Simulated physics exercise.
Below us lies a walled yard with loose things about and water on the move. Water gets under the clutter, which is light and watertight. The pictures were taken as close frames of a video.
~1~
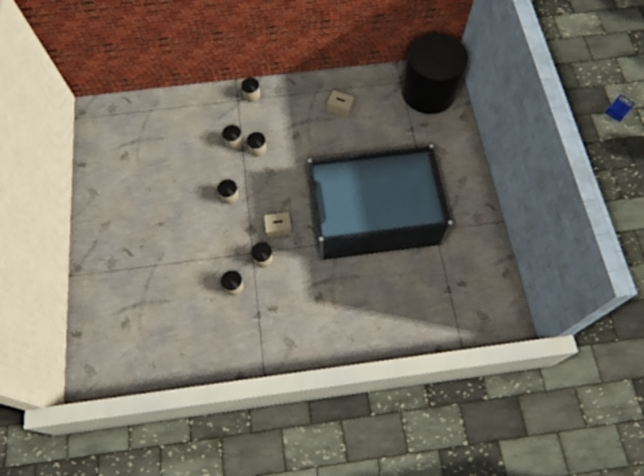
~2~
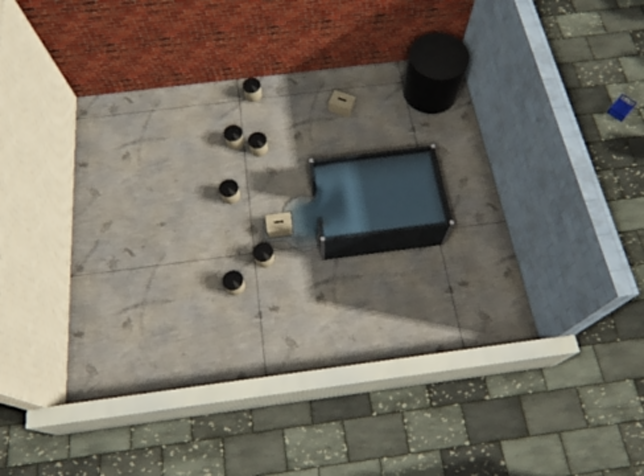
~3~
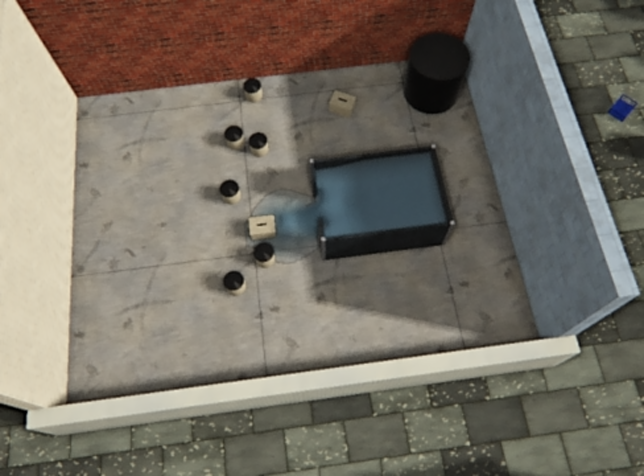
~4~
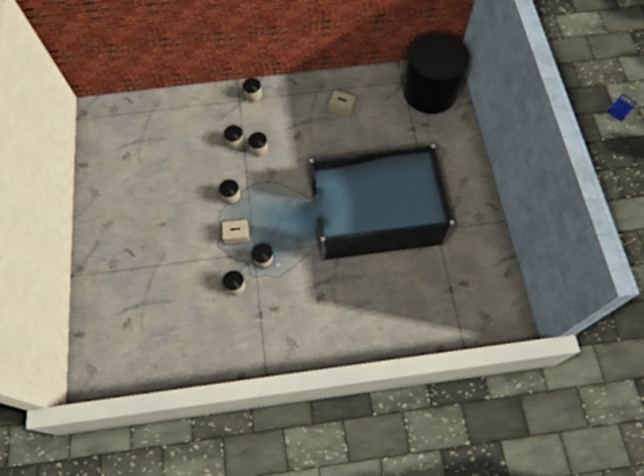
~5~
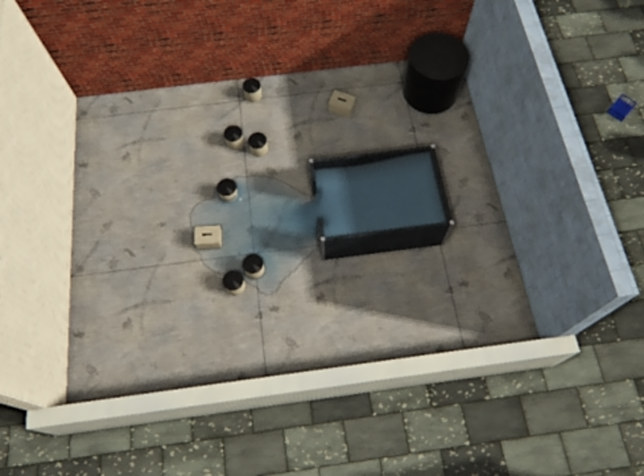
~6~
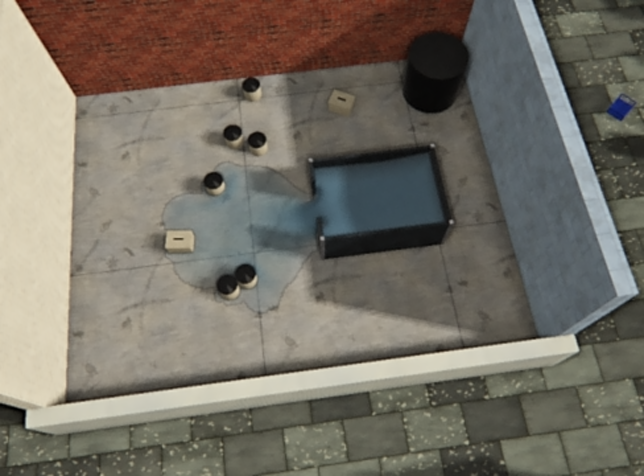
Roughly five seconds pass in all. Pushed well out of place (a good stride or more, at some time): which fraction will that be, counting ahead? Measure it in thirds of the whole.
The share is one to two thirds of the whole.
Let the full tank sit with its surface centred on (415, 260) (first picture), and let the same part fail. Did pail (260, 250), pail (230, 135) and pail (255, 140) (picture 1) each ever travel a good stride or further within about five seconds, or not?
Well, the first one got driven a long way, the second didn't get far, and the third didn't get far.
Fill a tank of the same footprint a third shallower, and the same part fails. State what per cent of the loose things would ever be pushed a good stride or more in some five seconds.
Some 50 per cent.
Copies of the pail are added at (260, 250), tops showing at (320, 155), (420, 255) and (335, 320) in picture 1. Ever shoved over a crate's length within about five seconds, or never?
Stays put, stays put, stays put.
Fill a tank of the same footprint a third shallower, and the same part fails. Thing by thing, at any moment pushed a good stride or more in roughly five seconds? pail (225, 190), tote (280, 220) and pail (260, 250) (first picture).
In the order asked: Over that distance, over that distance and over that distance.
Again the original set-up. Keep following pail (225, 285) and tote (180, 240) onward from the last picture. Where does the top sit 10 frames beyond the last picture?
Near (142, 384) and (75, 258).
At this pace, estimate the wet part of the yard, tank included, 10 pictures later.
50 per cent.
A moment on, 3 of 8 are well off their spots; 0 afloat.
Next, 4 of 8 are well off their spots; 2 afloat.
Later, 4 of 8 are well off their spots; 4 afloat.
In the end, 4 of 8 are well off their spots, and 4 have been at some point; 4 afloat.
